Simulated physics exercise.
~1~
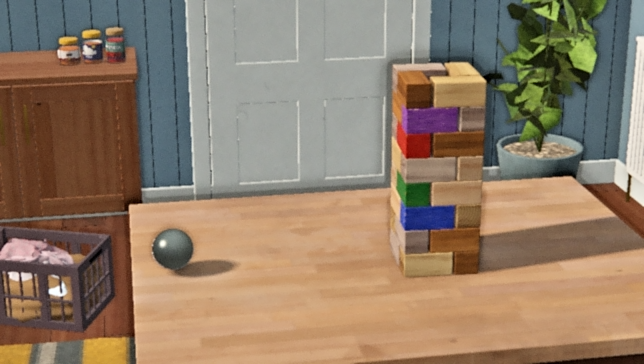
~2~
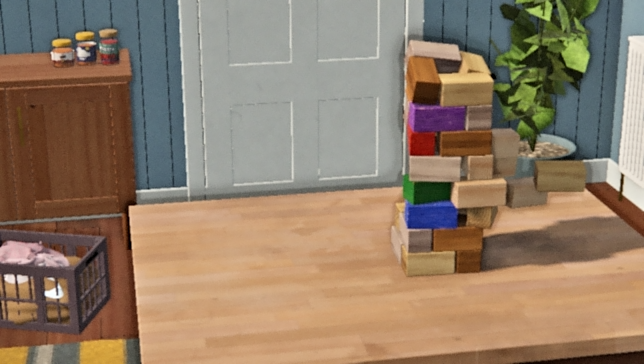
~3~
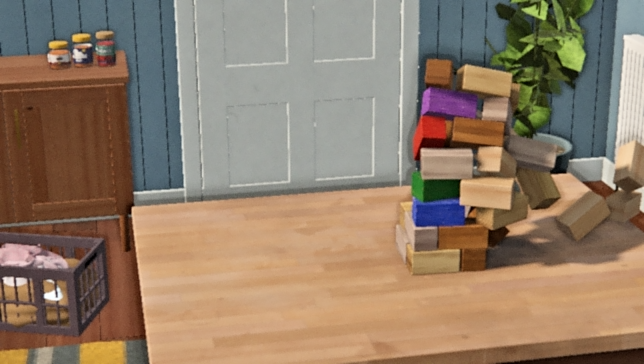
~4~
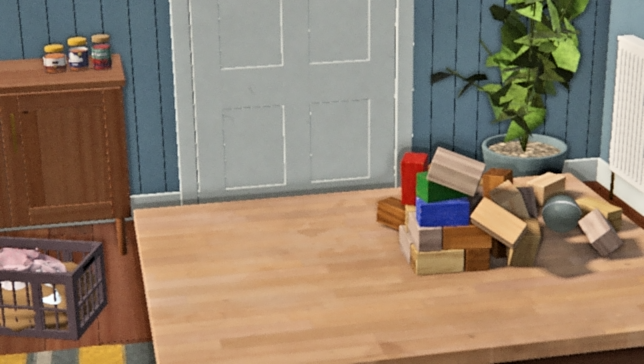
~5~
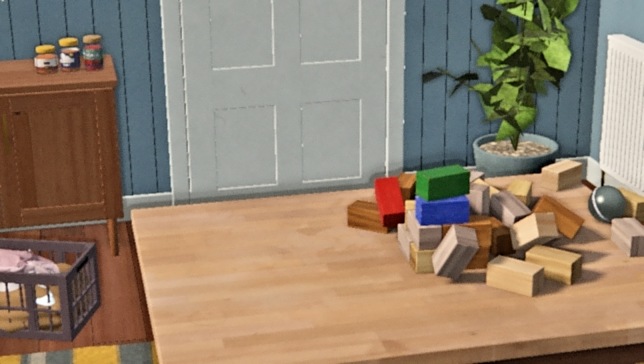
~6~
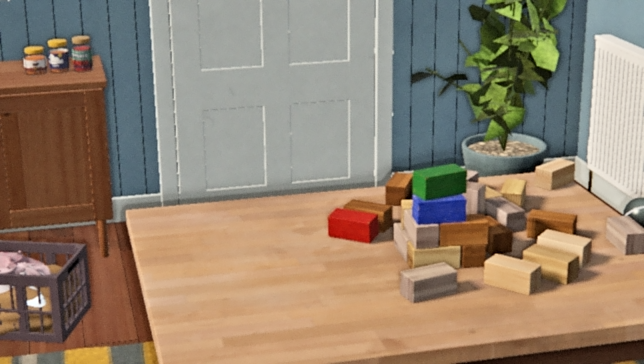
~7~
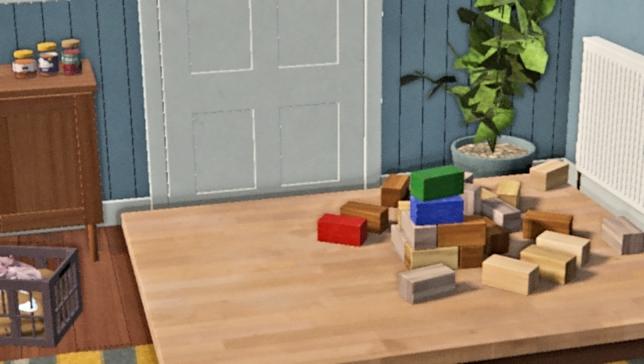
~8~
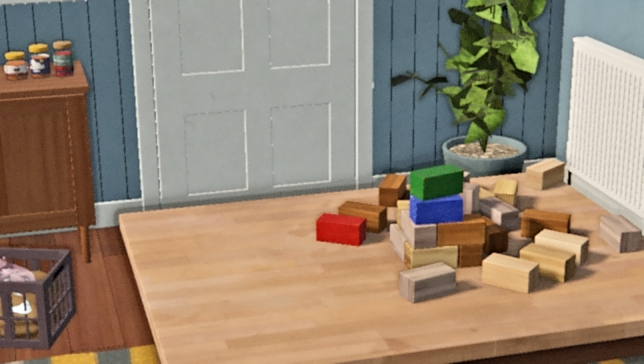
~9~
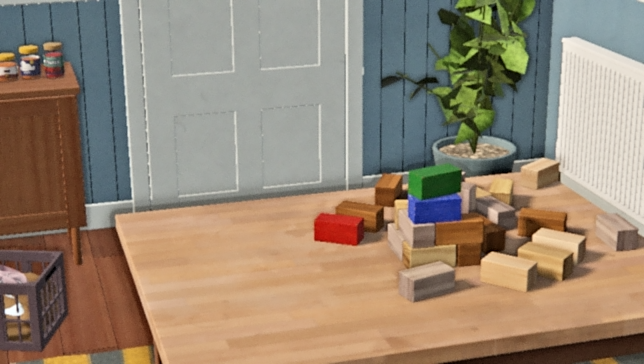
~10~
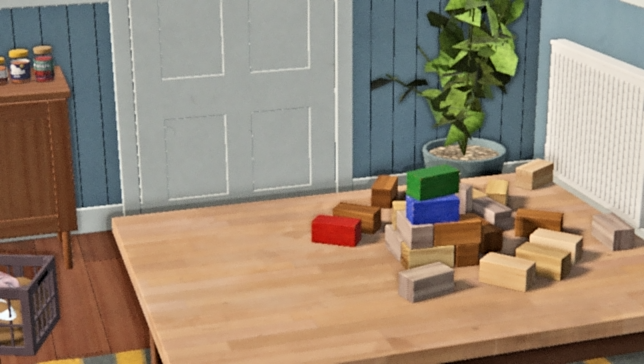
In a dining room with a grey door and a leafy potted plant, a tower of wooden blocks stands on a table as a dark ball flies towards it from the left. The ball strikes the tower, knocking pale blocks out of the right side. The upper layers lean and break apart, and the purple and red blocks tip. Most of the tower collapses into a heap, while the ball rolls away to the right. The red block tumbles left and settles on the tabletop. The green block stays up, resting on the blue one amid scattered blocks.
